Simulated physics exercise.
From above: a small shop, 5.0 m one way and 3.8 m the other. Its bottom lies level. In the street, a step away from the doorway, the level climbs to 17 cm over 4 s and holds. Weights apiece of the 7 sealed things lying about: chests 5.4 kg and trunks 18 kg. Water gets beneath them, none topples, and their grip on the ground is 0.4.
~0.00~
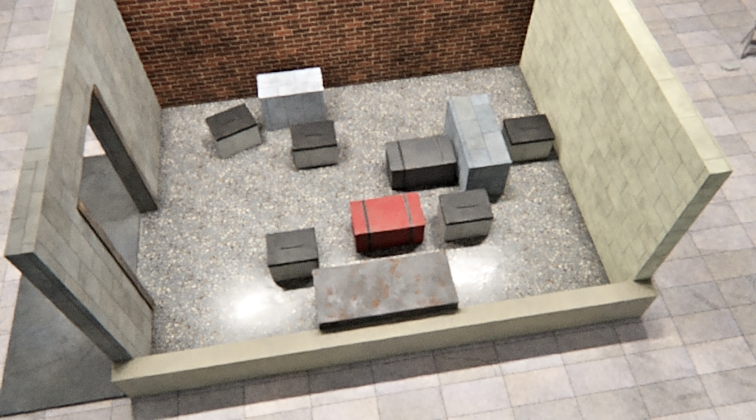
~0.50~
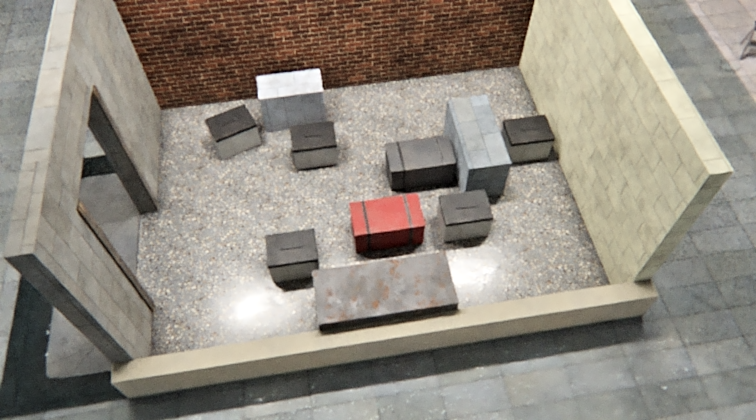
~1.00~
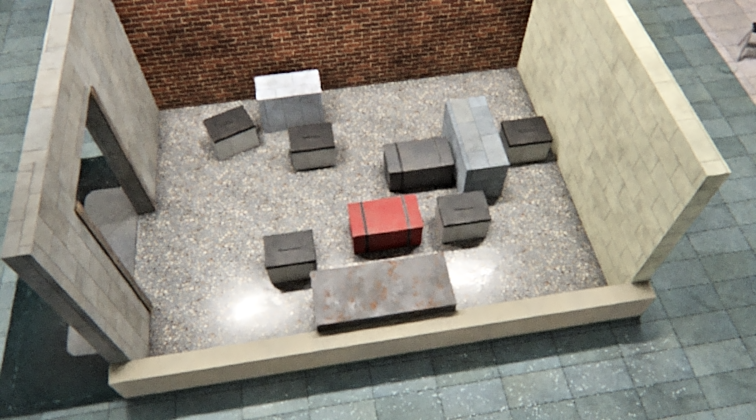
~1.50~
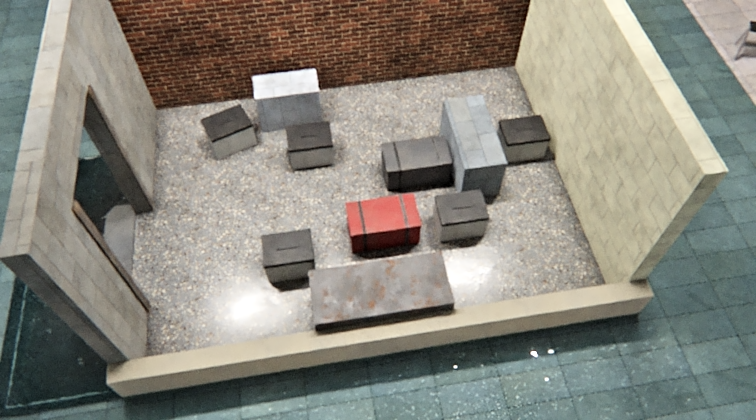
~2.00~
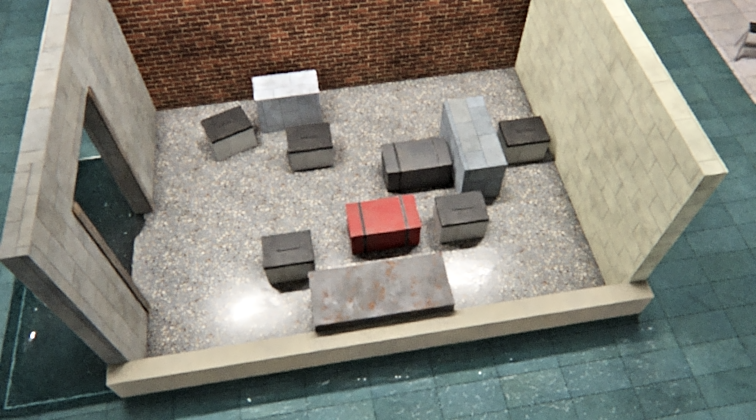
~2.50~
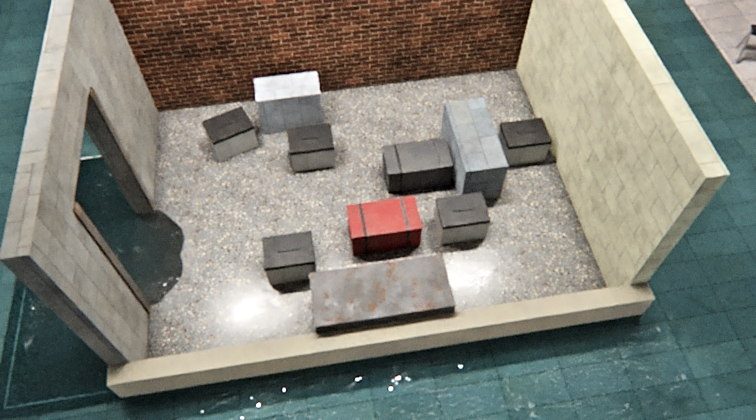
The clip opens on a small roofless shop seen from above, a red trunk among dark and grey boxes on its dry speckled floor. The paving outside darkens and turns blue-green as water spreads over it, then a dark patch spreads in through the left doorway while the boxes stay still.
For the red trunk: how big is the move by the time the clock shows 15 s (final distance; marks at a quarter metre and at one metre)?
The red trunk travels far.
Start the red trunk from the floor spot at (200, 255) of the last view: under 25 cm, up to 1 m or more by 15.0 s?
It ends far away.
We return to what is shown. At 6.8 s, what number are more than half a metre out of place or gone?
By then 2.
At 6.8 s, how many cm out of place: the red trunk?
About 30 cm.
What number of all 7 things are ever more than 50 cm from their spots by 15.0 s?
7 of them.
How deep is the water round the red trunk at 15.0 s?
About 13 cm.
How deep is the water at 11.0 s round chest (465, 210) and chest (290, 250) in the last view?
Roughly 8 and 4 cm.
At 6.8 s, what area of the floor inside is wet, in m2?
Some 12.0 m2.
After 3.5 s the red trunk is near (384, 216), 0.0 m from its start, aground; 0 afloat.
After 6.8 s the red trunk is near (415, 216), 0.3 m from its start, aground; 1 afloat.
After 11.0 s the red trunk is near (530, 264), 1.7 m from its start, afloat; 7 afloat.
After 15.0 s the red trunk is near (524, 276), 1.7 m from its start, afloat; 7 afloat.
